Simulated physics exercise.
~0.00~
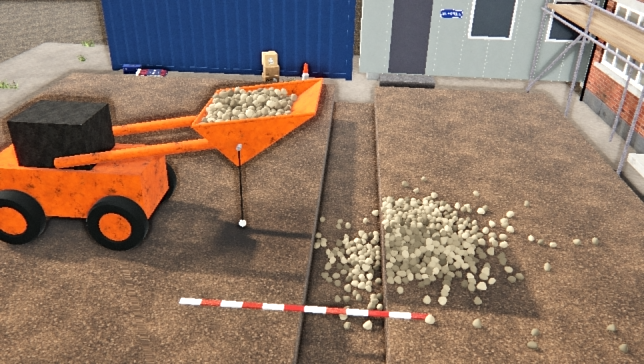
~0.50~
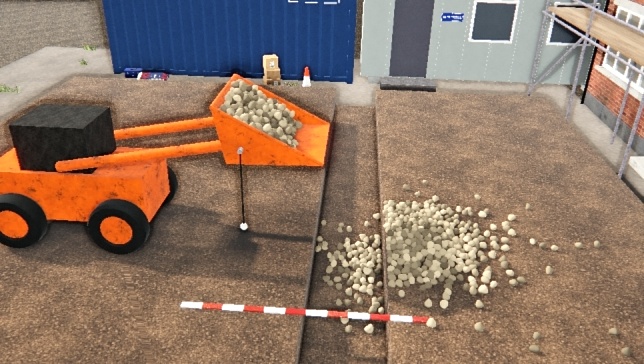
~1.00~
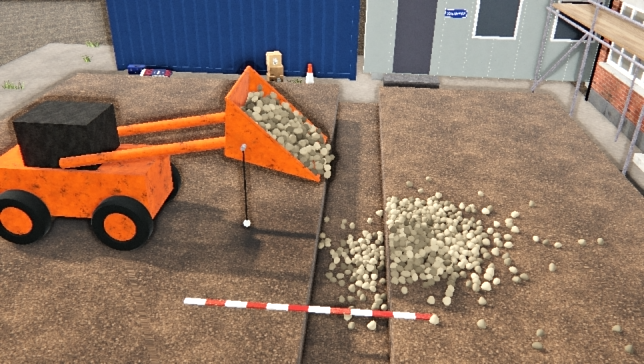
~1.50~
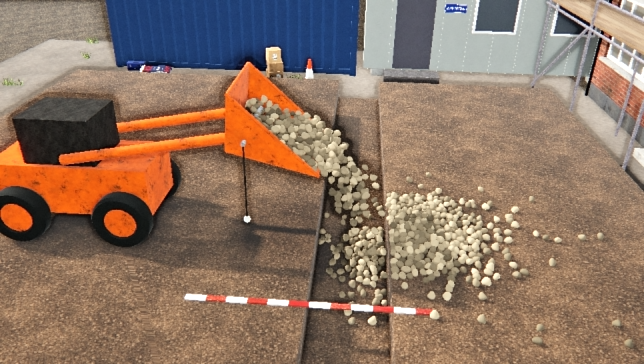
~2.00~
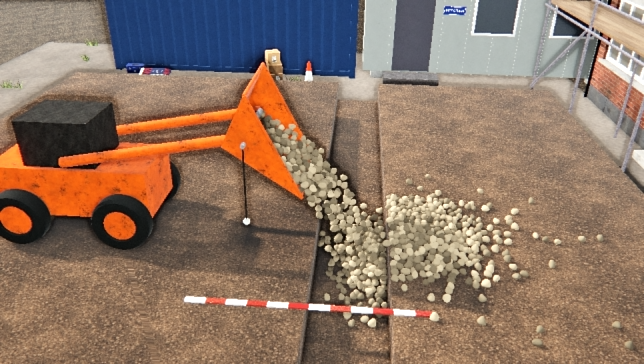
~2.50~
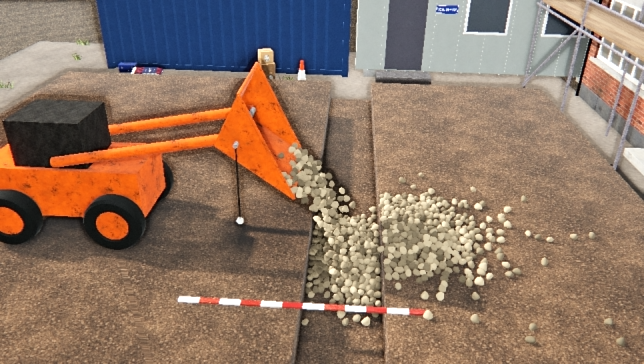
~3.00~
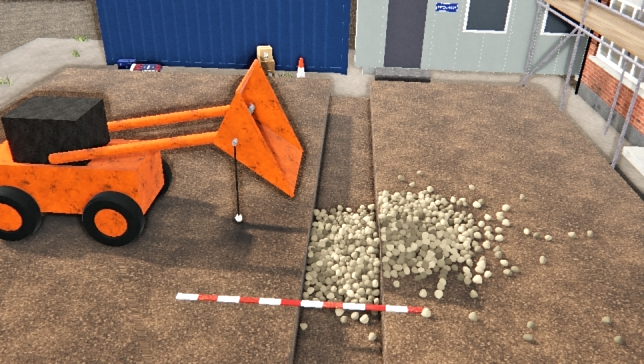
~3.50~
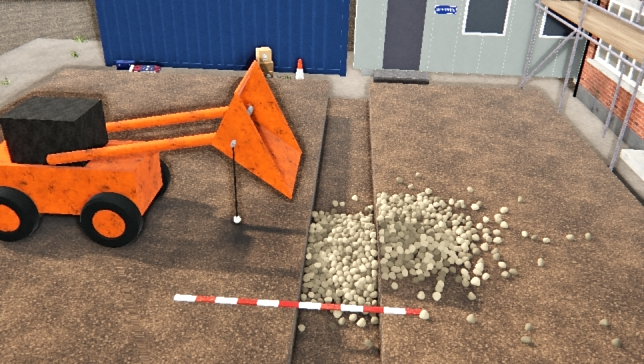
Orange loader tipping its bucket and pouring pale round stones into a trench, filling a stretch beside the stones already lying there.
